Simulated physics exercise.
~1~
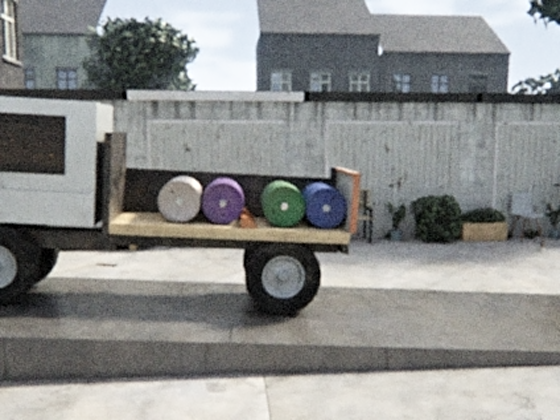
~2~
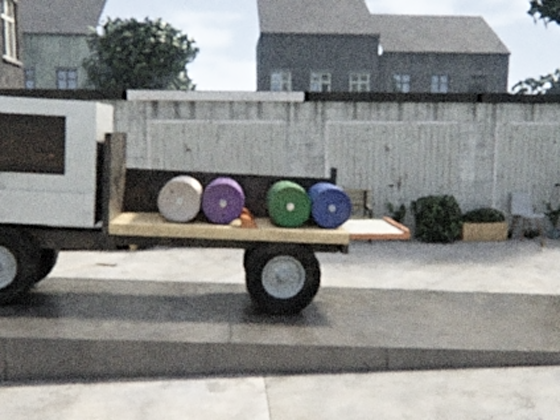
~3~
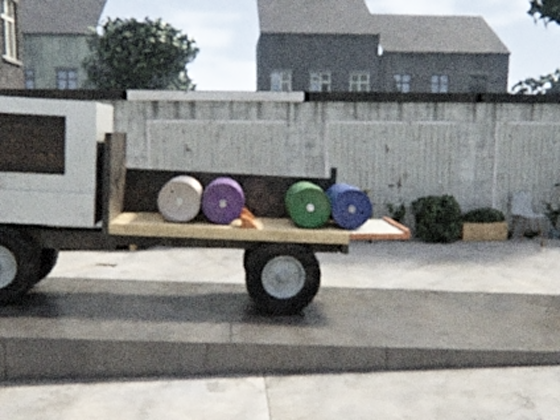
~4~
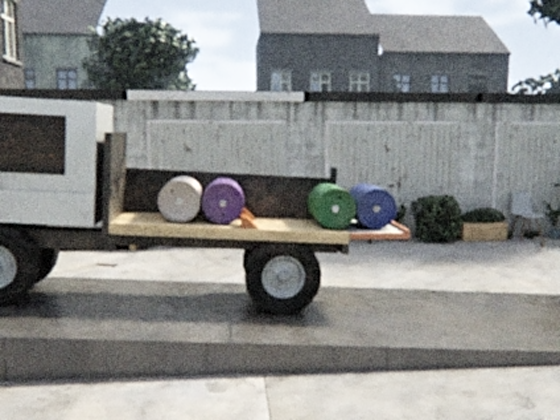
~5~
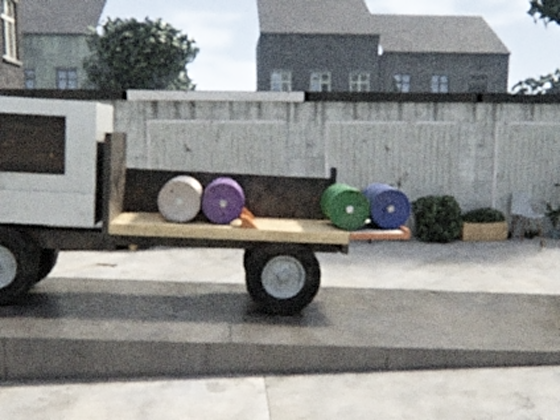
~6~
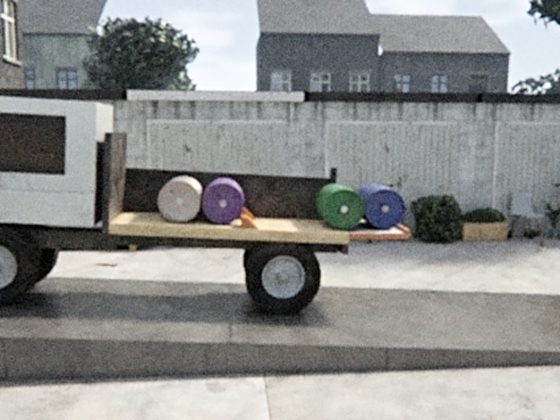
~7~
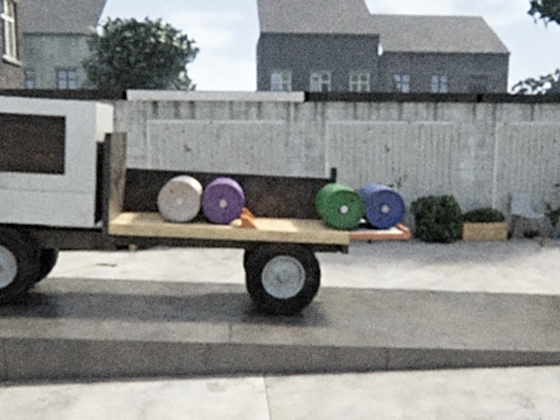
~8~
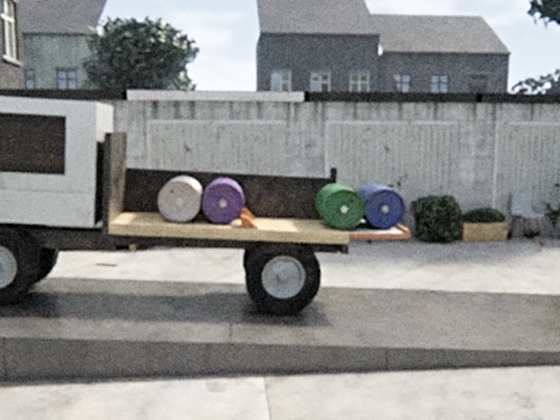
On a truck bed, the gate drops and two kegs roll right, then stop aboard.
